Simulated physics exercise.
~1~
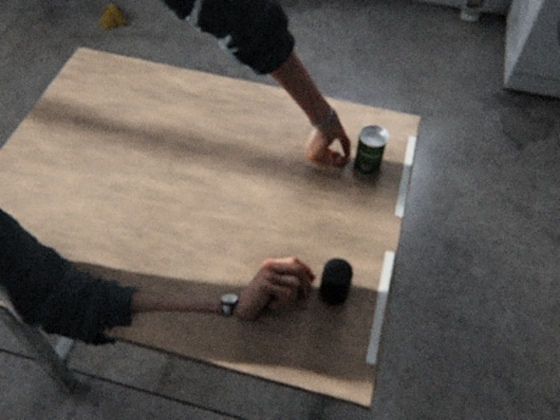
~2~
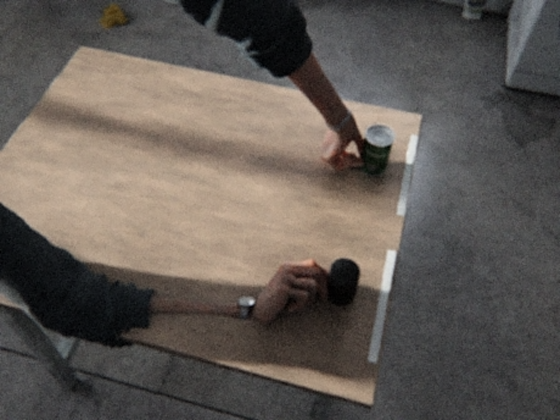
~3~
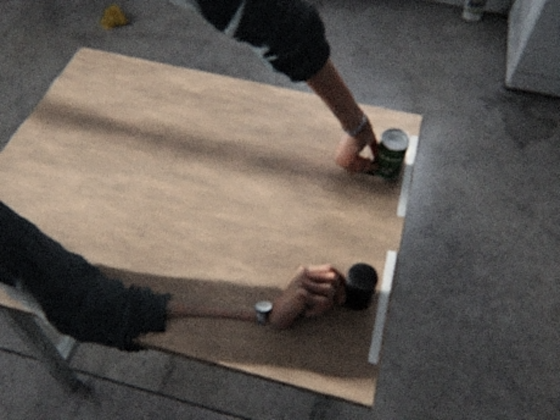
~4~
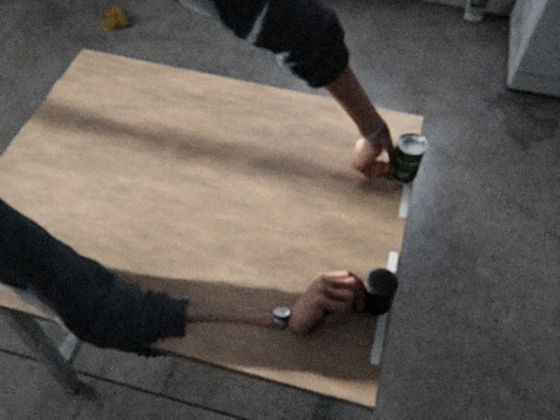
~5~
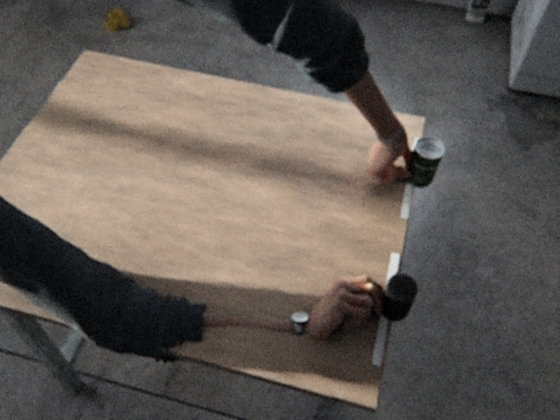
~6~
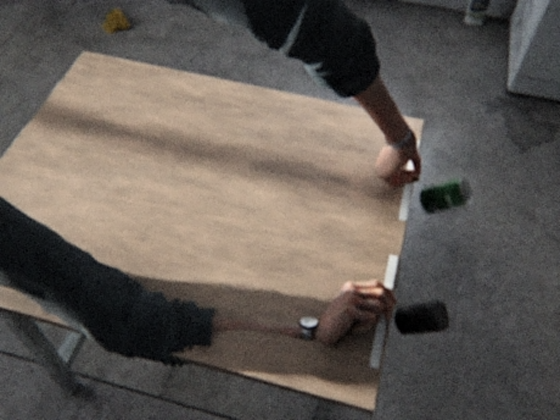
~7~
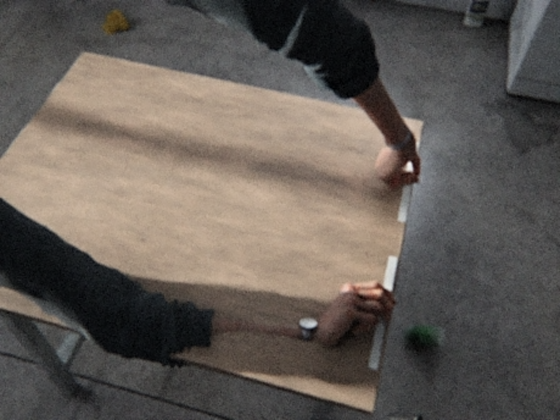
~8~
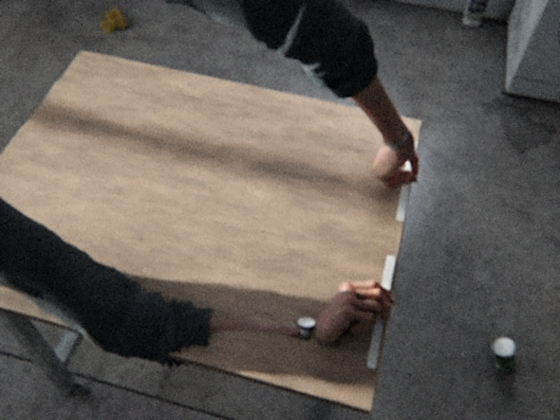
Two hands in dark sleeves push a green tin and a black jar rightward across a light brown tabletop, seen from above at an angle in a slightly swaying view. The tin stands near the far strip of pale tape and the jar near the closer one, with grey floor beyond. Both slide upright past the tape to the right edge, then tip over it as the hands stop. They drop toward the floor, and the jar disappears from view. Finally, the tin is upside down off to the right, while the hands stay at the edge.
